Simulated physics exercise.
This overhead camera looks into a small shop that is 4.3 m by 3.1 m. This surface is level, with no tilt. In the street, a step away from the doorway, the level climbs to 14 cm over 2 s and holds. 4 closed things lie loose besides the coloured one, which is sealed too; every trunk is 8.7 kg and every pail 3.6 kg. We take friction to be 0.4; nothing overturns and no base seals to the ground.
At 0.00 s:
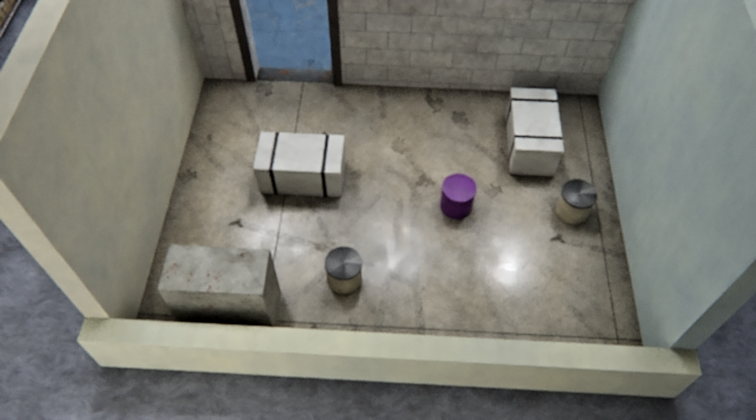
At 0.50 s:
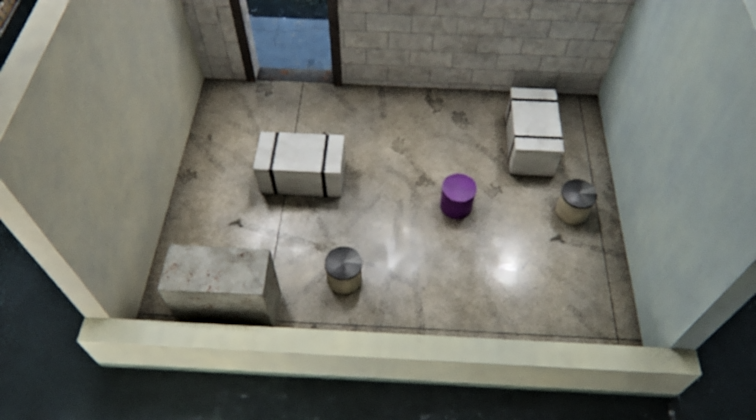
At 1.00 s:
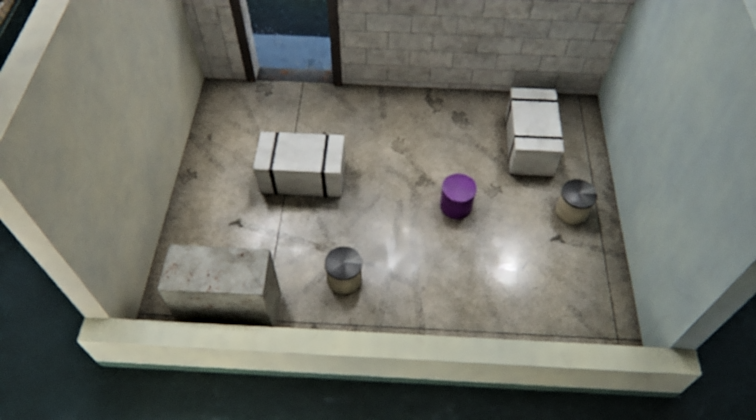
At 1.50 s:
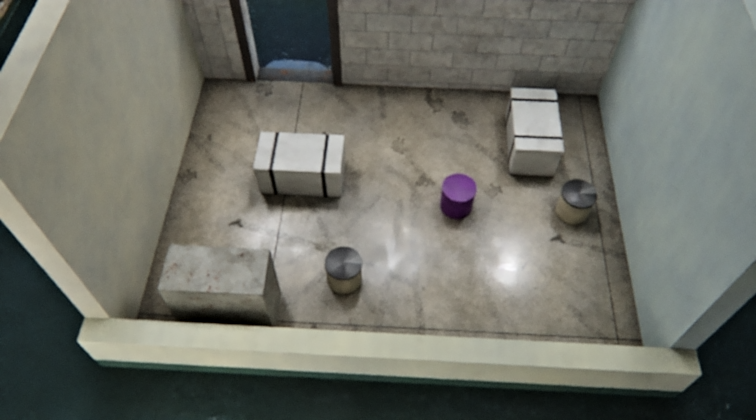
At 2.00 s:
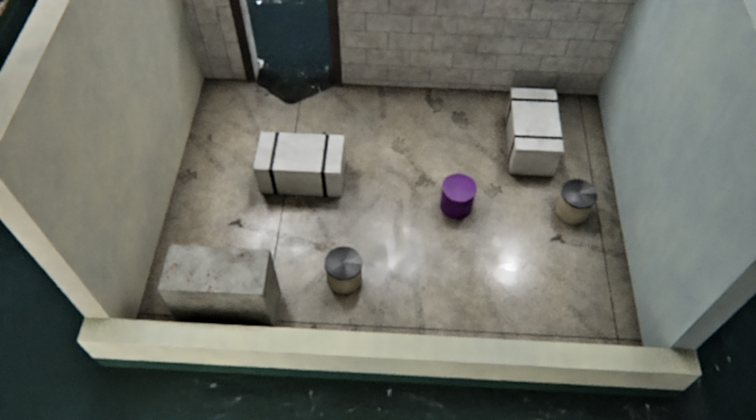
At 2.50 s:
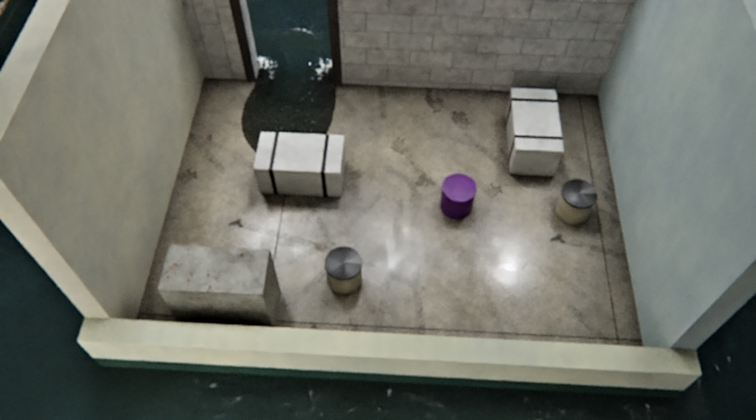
At first, a purple pail, two metal-topped pails, two strapped white trunks and a grey block sit on a dry shop floor. Dark water covers the ground outside and rises beyond the doorway, then crosses the threshold and spreads to the nearest trunk, while every object stays still.
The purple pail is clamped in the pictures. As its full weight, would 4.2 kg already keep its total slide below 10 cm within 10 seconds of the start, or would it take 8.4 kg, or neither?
4.2 kg already does.
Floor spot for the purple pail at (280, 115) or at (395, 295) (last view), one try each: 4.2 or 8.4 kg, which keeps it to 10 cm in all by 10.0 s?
For the first spot both come up short, for the second only the heavier suffices.
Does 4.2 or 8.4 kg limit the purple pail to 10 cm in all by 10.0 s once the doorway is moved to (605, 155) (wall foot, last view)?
Lab note: Upper mass required.
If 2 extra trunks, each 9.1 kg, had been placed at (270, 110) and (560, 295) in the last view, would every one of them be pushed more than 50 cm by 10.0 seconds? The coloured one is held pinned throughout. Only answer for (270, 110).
Answer: It goes farther than that.
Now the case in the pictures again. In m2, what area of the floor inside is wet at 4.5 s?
Wet area: Approx. 7.0 m2.
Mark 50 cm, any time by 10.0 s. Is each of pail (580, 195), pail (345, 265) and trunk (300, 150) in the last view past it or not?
The three come out not as far, further, further, in that order.
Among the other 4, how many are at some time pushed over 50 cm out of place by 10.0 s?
2.
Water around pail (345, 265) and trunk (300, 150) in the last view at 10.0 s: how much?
Close to 5 and 5 centimetres.
After 3.5 s the purple pail would be 0 cm from its start with 4.2 kg and 0 cm from its start with 8.4 kg; 0 cm of water round it then.
After 4.5 s the purple pail would be 0 cm from its start with 4.2 kg and 0 cm from its start with 8.4 kg; 2 cm of water round it then.
After 7.0 s the purple pail would be 0 cm from its start with 4.2 kg and 0 cm from its start with 8.4 kg; 2 cm of water round it then.
After 10.0 s the purple pail would be 0 cm from its start with 4.2 kg and 0 cm from its start with 8.4 kg; 3 cm of water round it then.
